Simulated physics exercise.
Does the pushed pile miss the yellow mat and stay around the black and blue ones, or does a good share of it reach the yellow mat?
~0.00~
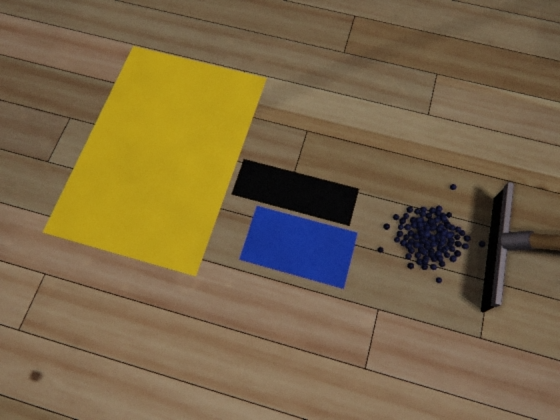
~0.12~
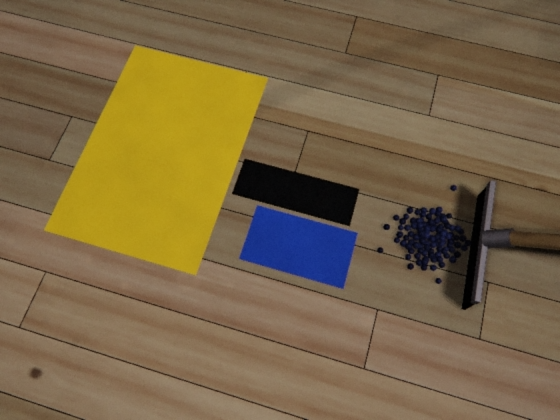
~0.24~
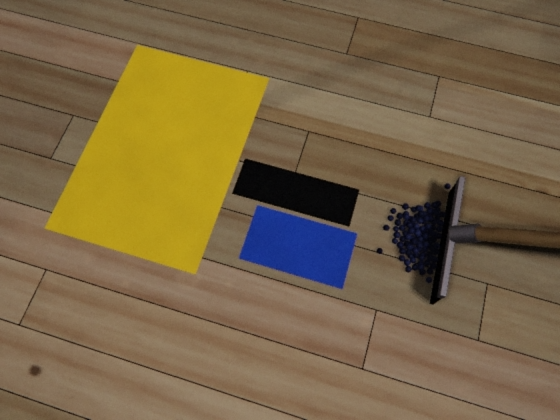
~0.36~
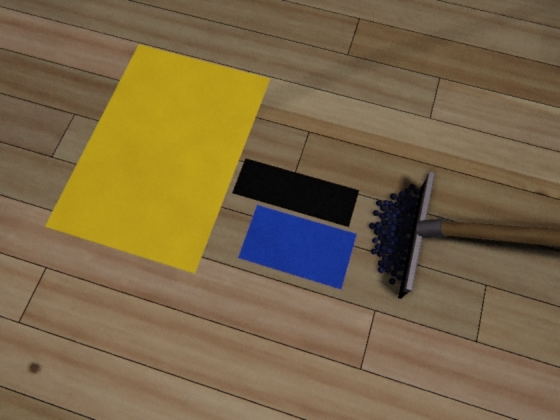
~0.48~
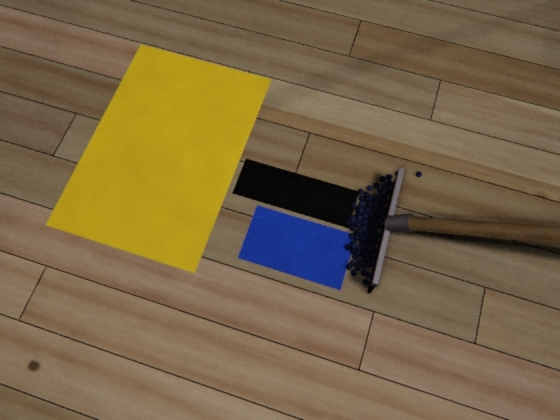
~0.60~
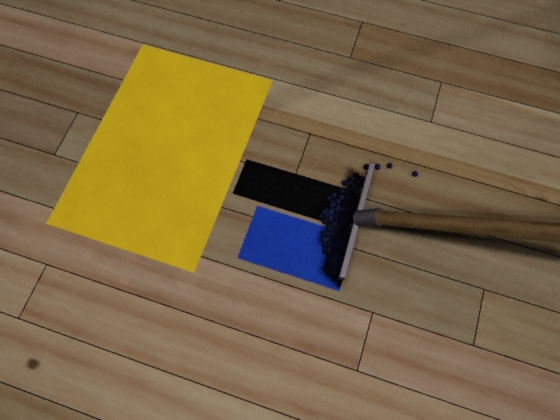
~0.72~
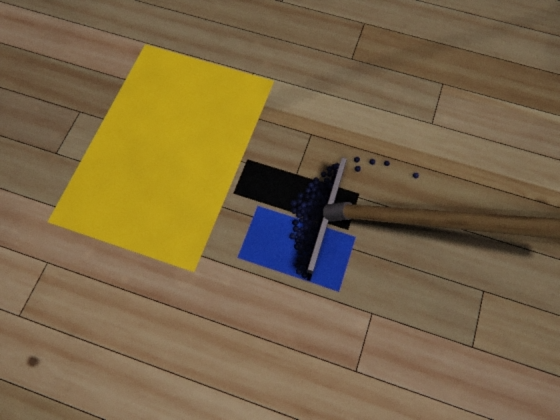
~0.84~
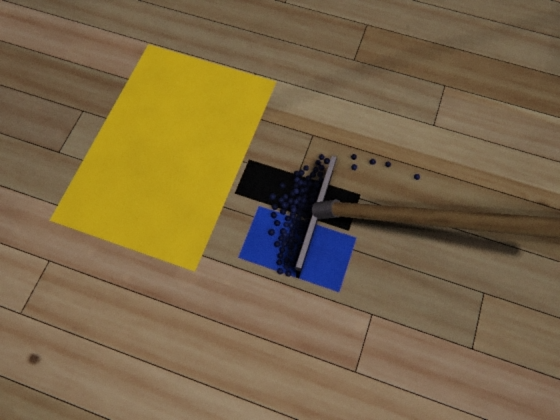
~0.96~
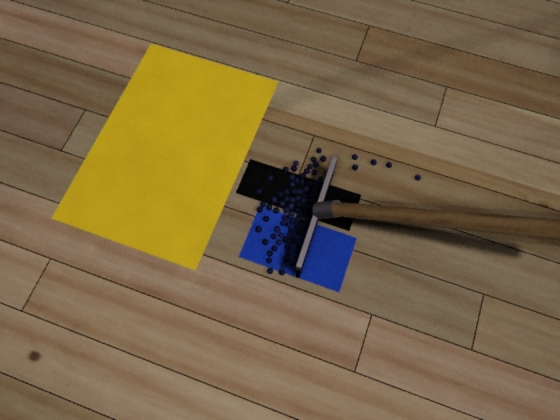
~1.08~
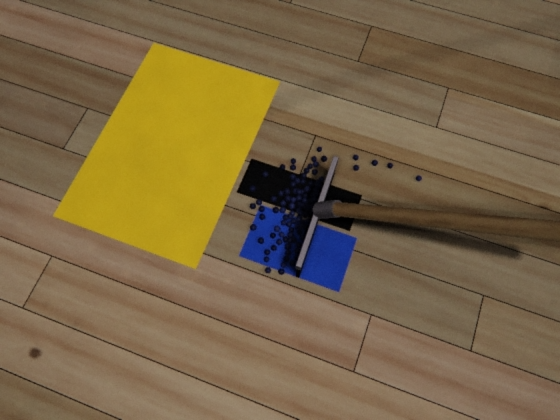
The pile misses the yellow mat. A good share of the pieces ends up on each of the black and blue mats, with some left on the bare floor.
